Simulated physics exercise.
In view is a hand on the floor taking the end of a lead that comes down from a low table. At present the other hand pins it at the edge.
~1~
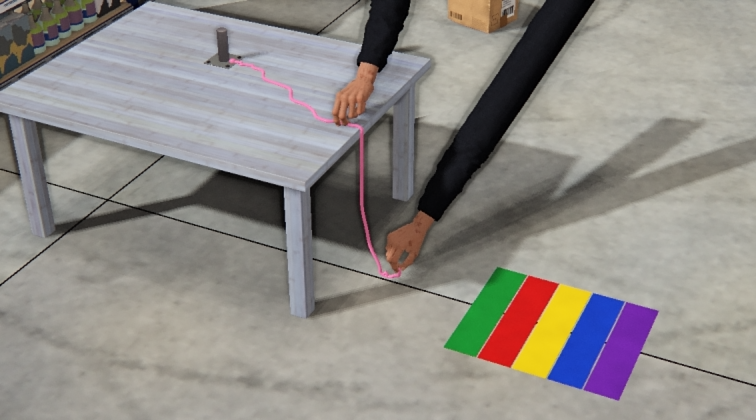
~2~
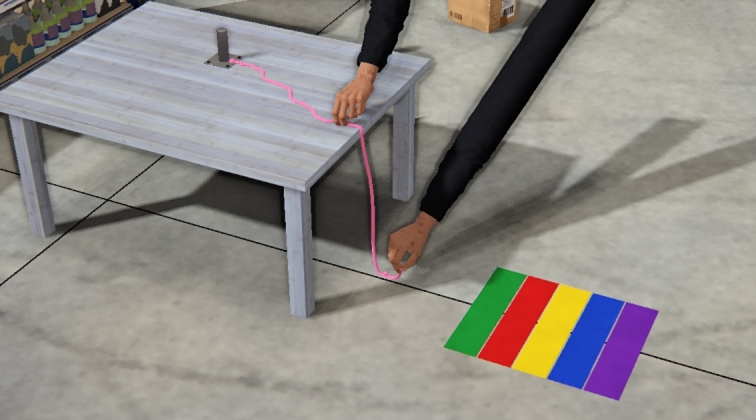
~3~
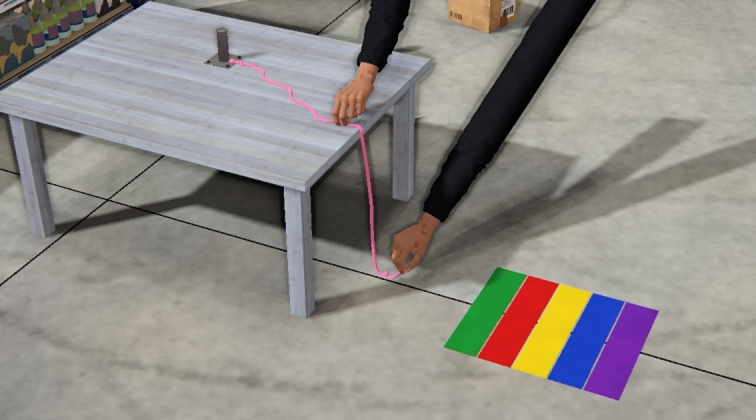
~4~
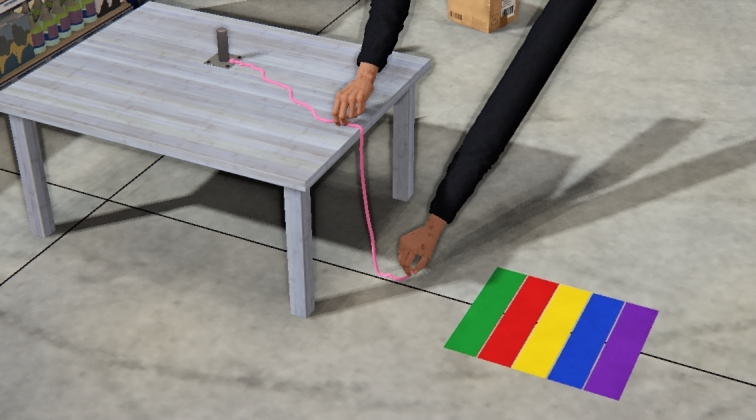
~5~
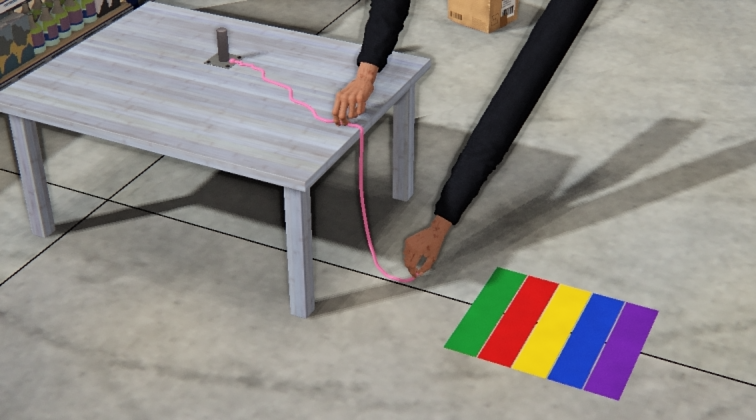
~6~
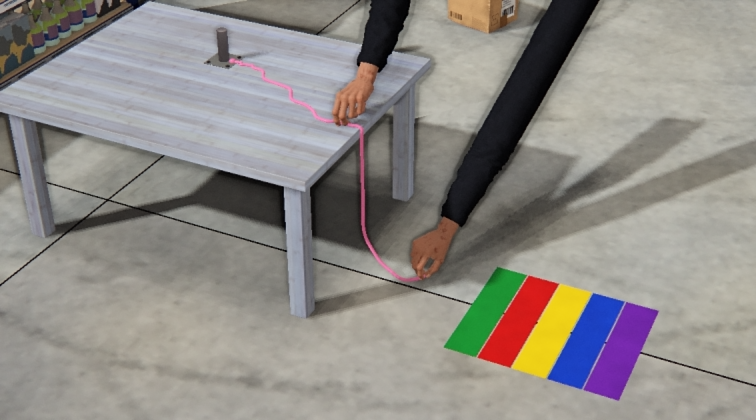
A hand near the floor slowly draws the pink cord's end a little right.
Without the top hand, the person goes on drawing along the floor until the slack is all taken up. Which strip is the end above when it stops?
The red one.
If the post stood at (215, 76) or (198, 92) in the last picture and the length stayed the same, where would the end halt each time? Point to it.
In order: (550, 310), then (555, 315).
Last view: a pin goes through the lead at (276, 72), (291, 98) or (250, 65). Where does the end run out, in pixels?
Taking the tries in turn: (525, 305), (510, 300) and (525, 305).
Early on, end near (474, 290); short of the strips.
Midway, end near (508, 300); over red.
At the end of the slack, end near (528, 305); over red. It gets as far as the red strip.
